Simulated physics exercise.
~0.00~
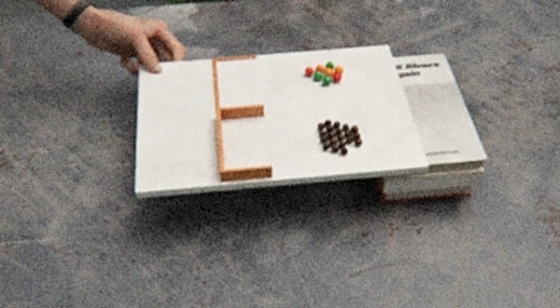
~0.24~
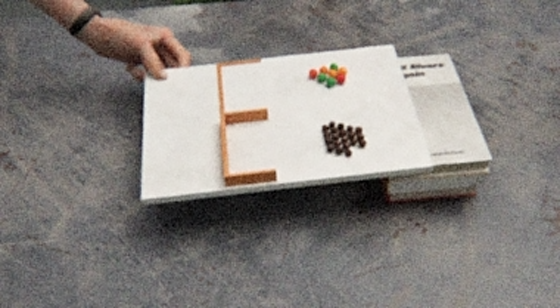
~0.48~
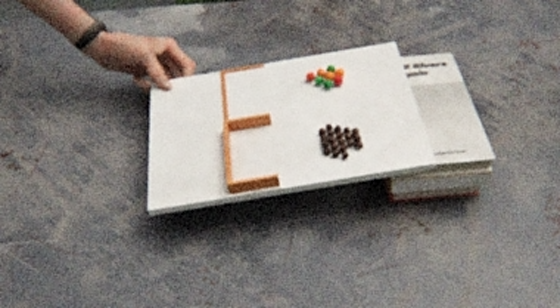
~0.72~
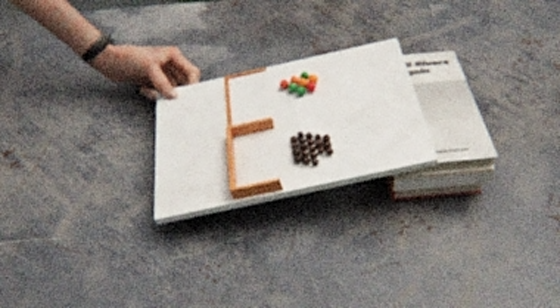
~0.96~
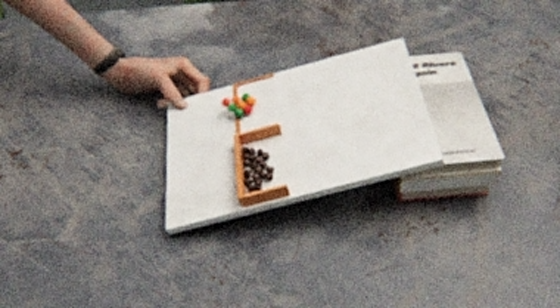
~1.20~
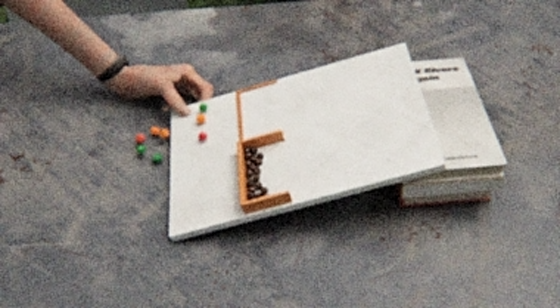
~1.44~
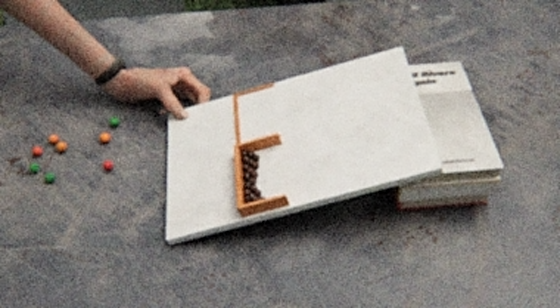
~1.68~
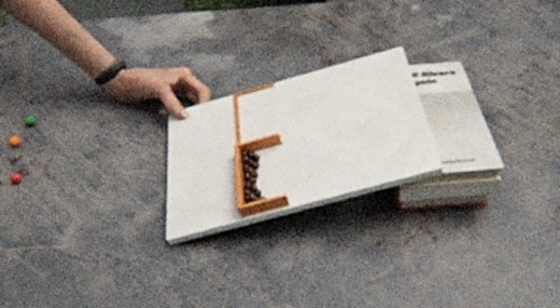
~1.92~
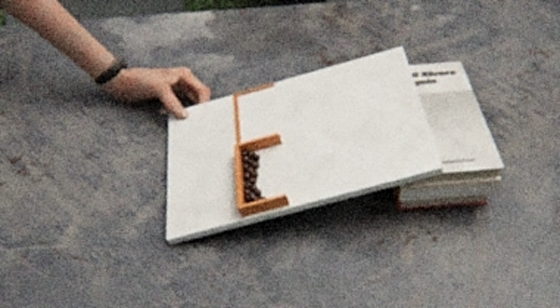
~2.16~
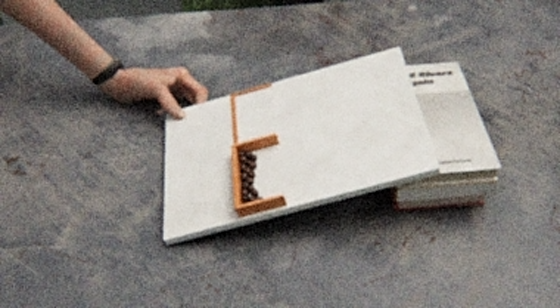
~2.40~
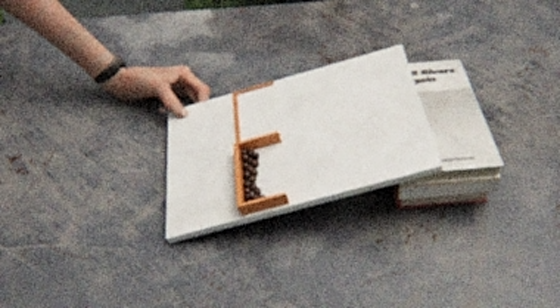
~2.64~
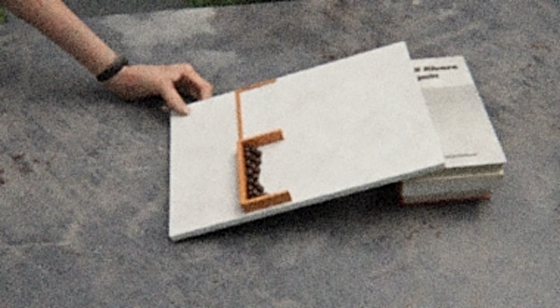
On a table, a hand tilts a board, catching dark pieces while bright ones roll off.
